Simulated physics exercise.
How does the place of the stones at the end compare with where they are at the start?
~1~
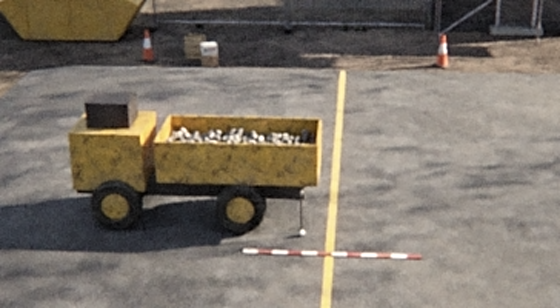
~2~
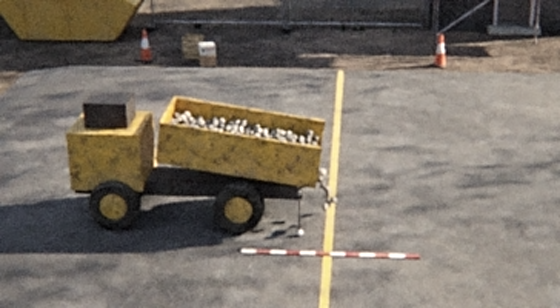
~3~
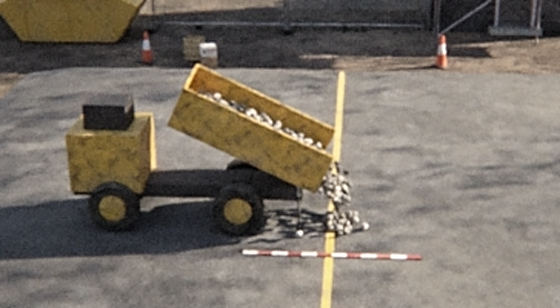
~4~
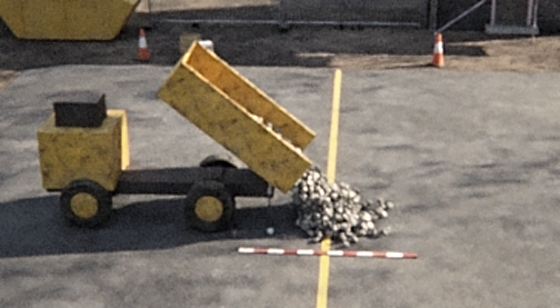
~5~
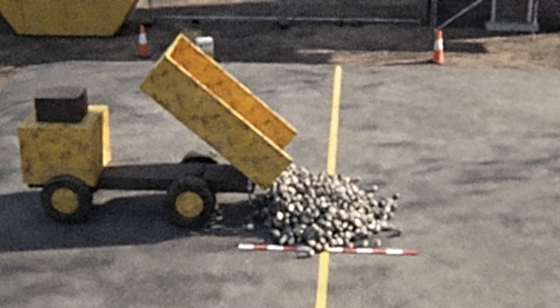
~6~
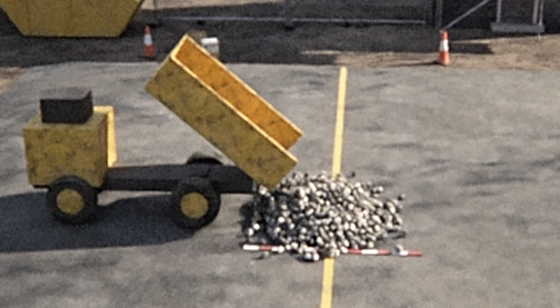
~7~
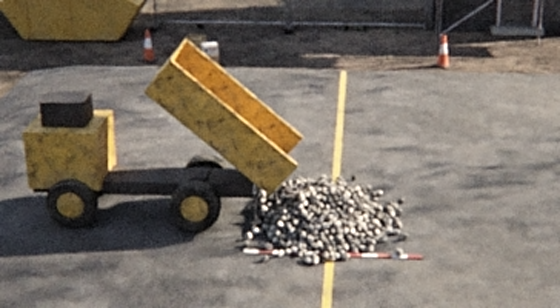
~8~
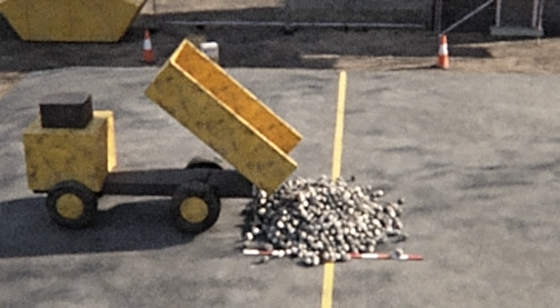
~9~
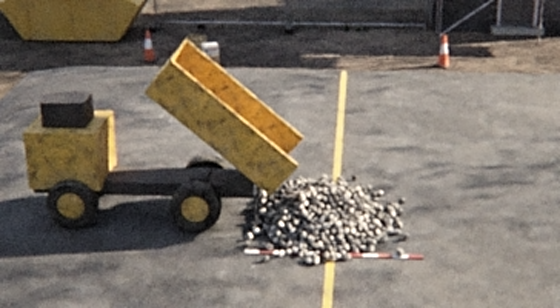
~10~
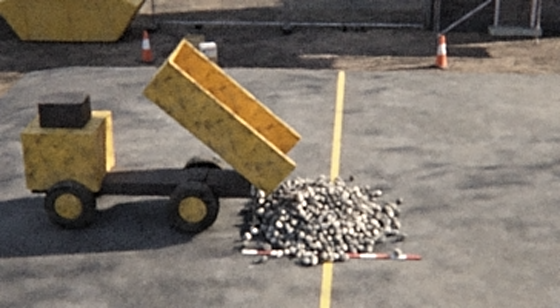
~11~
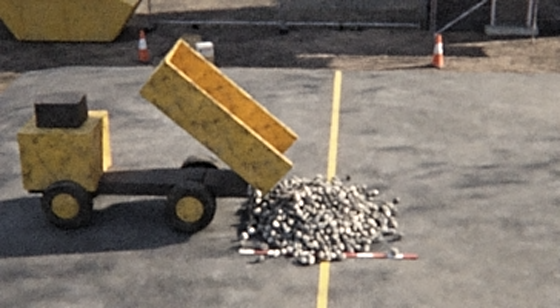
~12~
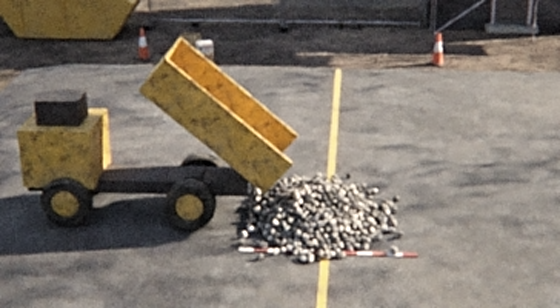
At the start the stones lie inside the truck's level yellow body, to the left of the painted line. At the end they are in a heap on the ground behind the truck, lower and further right, spread across the line.
